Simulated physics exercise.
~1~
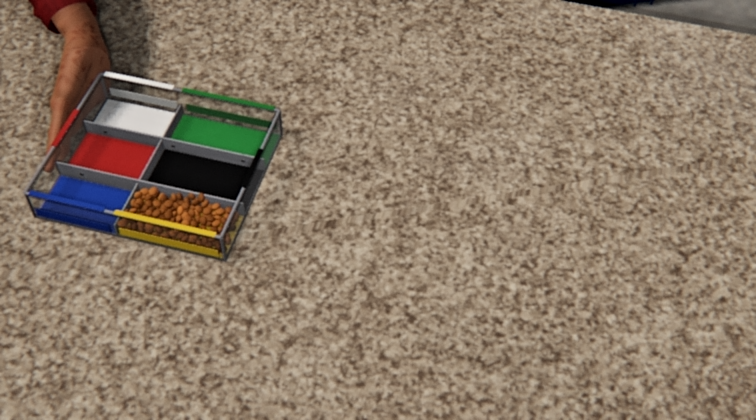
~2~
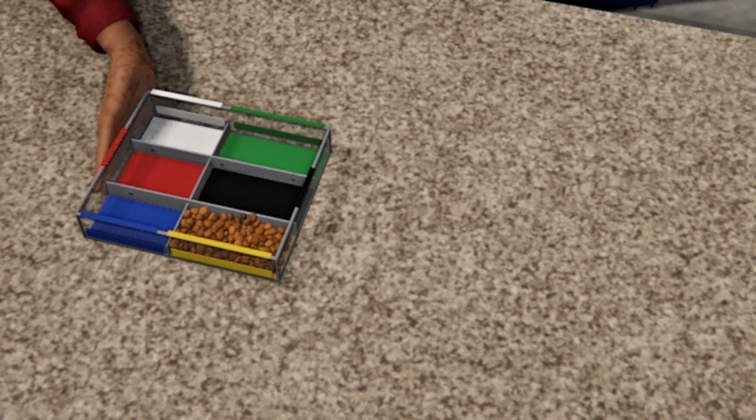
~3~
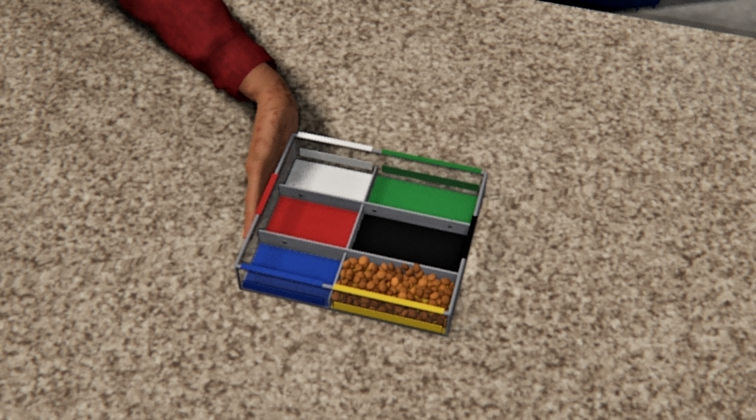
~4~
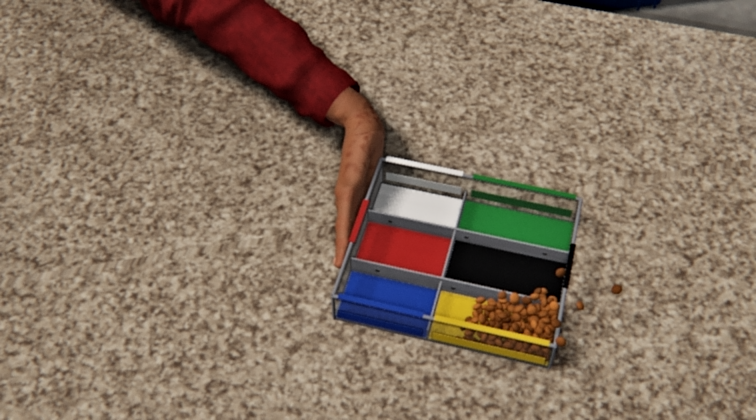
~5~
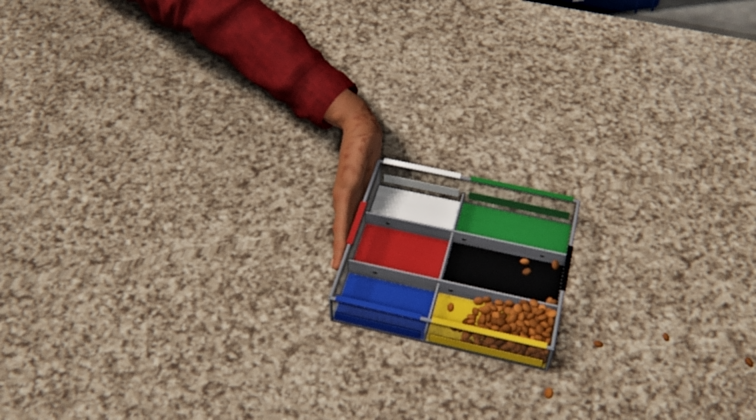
On a speckled stone-like surface, a hand in a red sleeve holds the left side of a clear-sided tray divided into white, green, red, black, blue and yellow sections. Small orange-brown pieces of kibble fill the yellow section at the front right. The hand pushes the tray to the right and toward the viewer, picking up speed. As the tray stops, the kibble surges against the right side and a few pieces fly out. Most of it ends heaped in the yellow section, with a few pieces in the black section and several scattered on the surface.
